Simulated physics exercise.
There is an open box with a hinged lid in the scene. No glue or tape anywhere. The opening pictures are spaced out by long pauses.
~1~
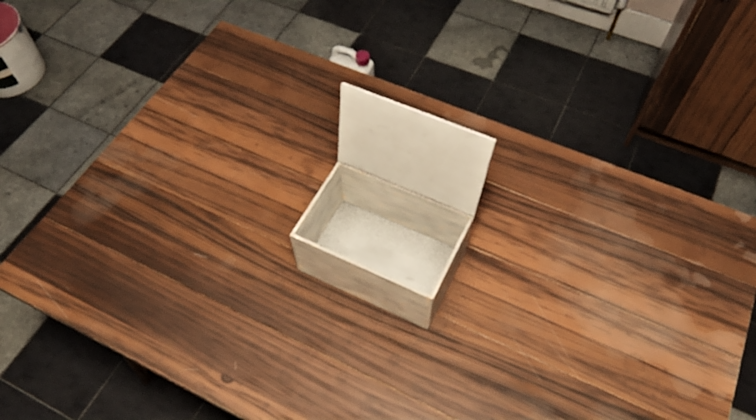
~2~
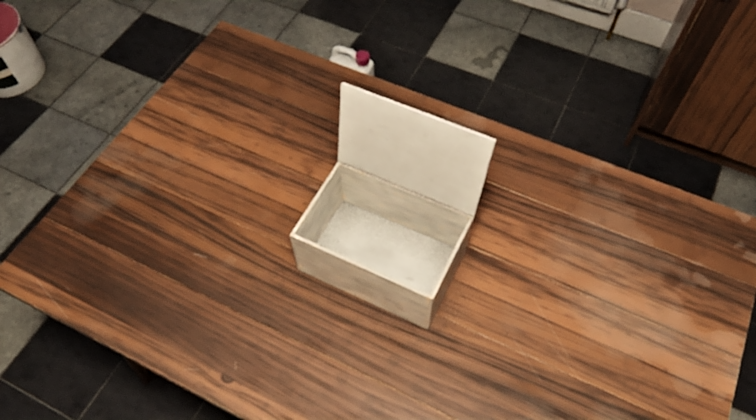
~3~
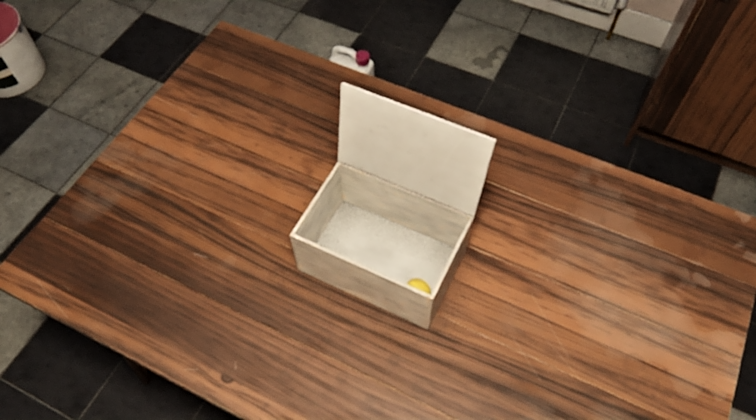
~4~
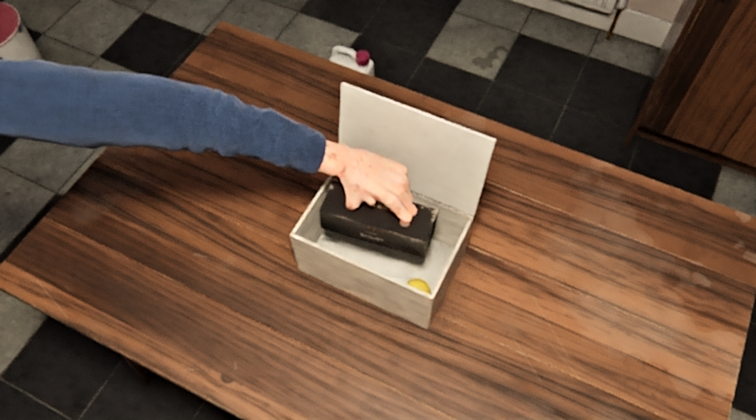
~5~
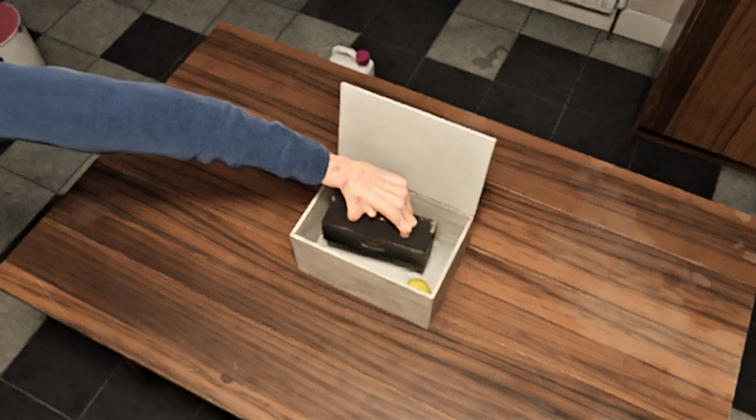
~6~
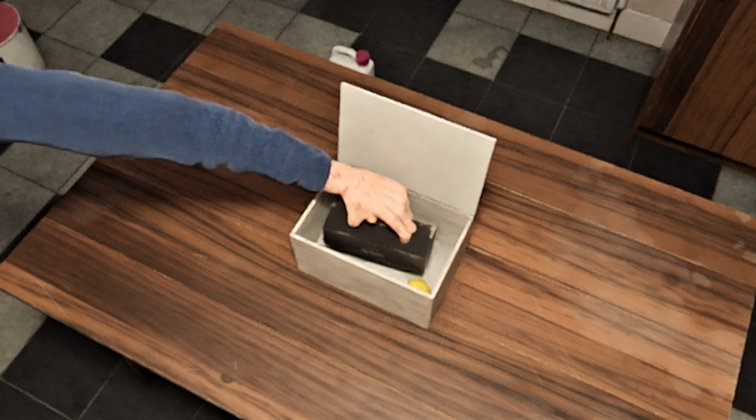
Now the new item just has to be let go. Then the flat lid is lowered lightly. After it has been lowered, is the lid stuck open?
No.
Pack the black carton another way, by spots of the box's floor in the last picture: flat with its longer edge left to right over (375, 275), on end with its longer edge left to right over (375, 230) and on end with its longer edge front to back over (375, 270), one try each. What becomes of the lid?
First, it shuts flat; second, it will not close; third, it stays ajar.
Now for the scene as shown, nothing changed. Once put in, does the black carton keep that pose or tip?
Well, the black carton stays just as set.
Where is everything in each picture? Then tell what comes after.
The last thing is not in view yet, in the first picture.
The last thing is not in view yet, in the second picture.
The last thing is not in view yet, in the third picture.
Still above its spot; black carton (379, 219), in the fourth picture.
Still above its spot; black carton (379, 230), in the fifth picture.
In place under the hand; black carton (379, 235), in the sixth picture.
Then, 0.50 s on from there, black carton shifted a little near (385, 244).
Then, 1.50 s on from there, lid 65° above the rim; black carton shifted a little near (384, 243).
Then, 2.00 s on from there, lid 16° above the rim; black carton shifted a little near (384, 243).
In the end, lid shut; moved from the start, black carton; yellow lemon unmoved. At the end, from the last picture's camera, black carton near (384, 243).
